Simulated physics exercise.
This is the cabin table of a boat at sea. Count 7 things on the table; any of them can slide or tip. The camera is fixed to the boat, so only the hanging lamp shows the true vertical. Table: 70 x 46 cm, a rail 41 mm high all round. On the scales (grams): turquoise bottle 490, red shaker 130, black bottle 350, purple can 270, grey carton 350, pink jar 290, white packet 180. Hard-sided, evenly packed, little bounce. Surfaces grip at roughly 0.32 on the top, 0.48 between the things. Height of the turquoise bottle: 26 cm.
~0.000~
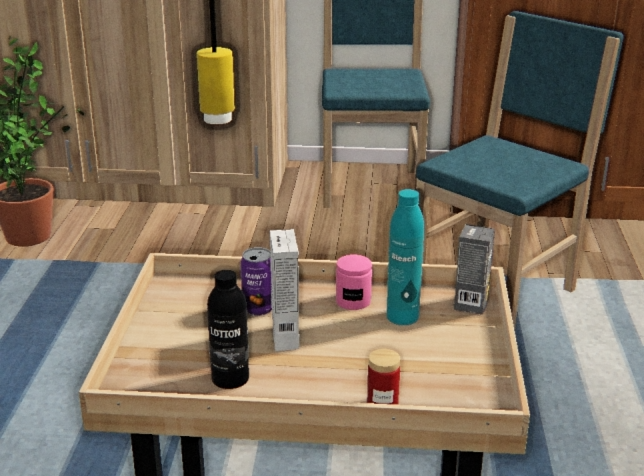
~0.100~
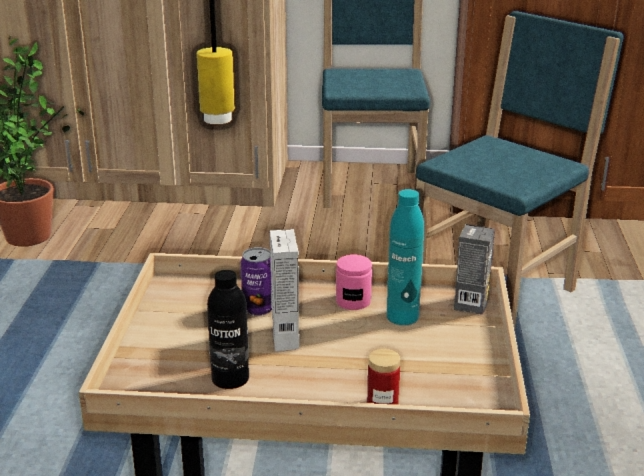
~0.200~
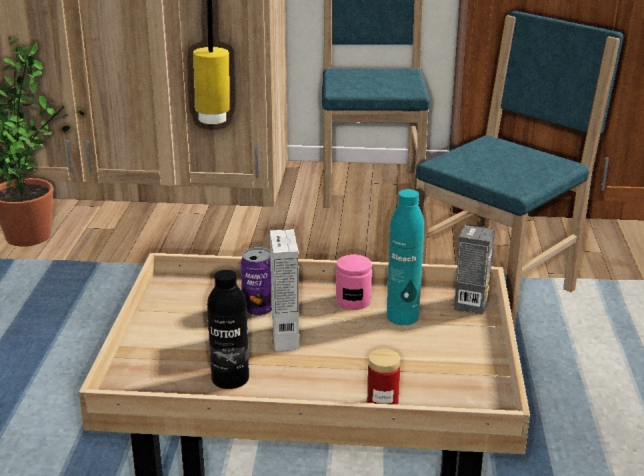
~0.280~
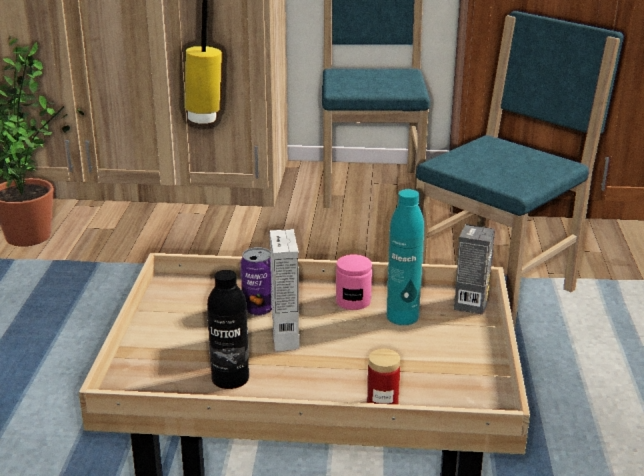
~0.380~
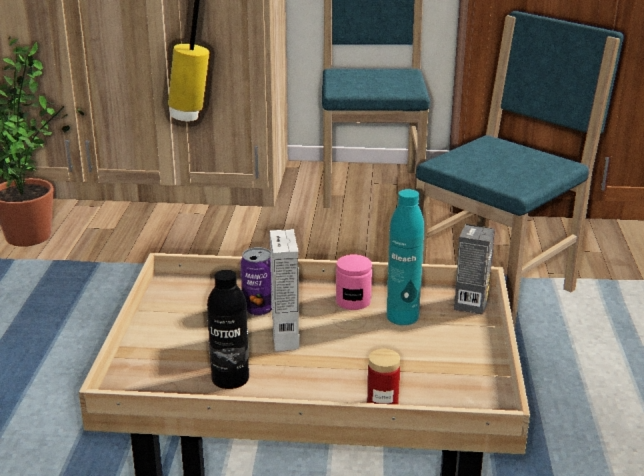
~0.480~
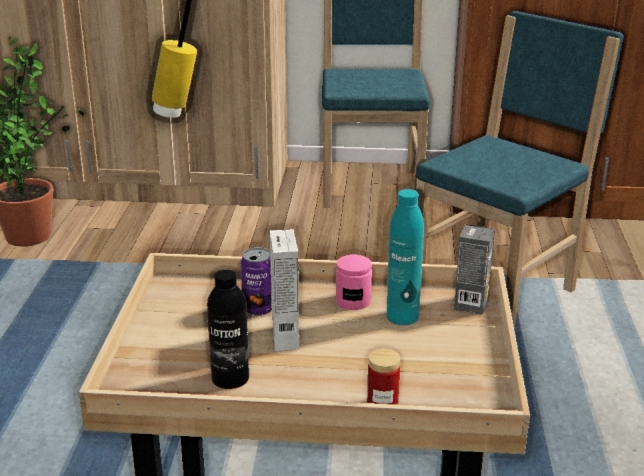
Wooden tray table holding seven bottles, cans and cartons standing still, while a yellow hanging lamp behind swings gradually to the left.
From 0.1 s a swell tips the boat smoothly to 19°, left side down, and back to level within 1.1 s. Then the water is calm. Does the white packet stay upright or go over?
The white packet tips over.
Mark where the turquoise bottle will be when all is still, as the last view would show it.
Around (314, 333).
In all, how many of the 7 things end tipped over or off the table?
2 of them.
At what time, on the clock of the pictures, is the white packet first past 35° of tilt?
At about 0.8 s.
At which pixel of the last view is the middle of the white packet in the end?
Near (185, 332).
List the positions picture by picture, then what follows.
The first frame shows boat level; white packet (285, 290); turquoise bottle (406, 257).
The second frame shows boat level; black bottle (228, 328); purple can (258, 282).
The third frame shows floor tilted 2°, left side down; grey carton (474, 270); pink jar (354, 282).
The fourth frame shows floor tilted 5°, left side down; turquoise bottle (406, 257); red shaker (383, 383).
The fifth frame shows floor tilted 10°, left side down; black bottle (228, 328); purple can (258, 282).
The sixth frame shows floor tilted 15°, left side down; white packet (285, 290); grey carton (474, 270).
By 0.88 s, floor tilted 12°, left side down; white packet rocked 63° off its seat near (226, 311); turquoise bottle rocked 30° off its seat.
By 0.98 s, floor tilted 7°, left side down; white packet on its side near (198, 331); turquoise bottle rocked 58° off its seat.
By 1.18 s, boat level; white packet on its side near (186, 332); turquoise bottle rocked 74° off its seat; pink jar 2 cm from its spot.
When it is over (2.2 s), lying over on the table, turquoise bottle and white packet; the other 5 within 5 cm of the start. In the last view, white packet near (185, 332).
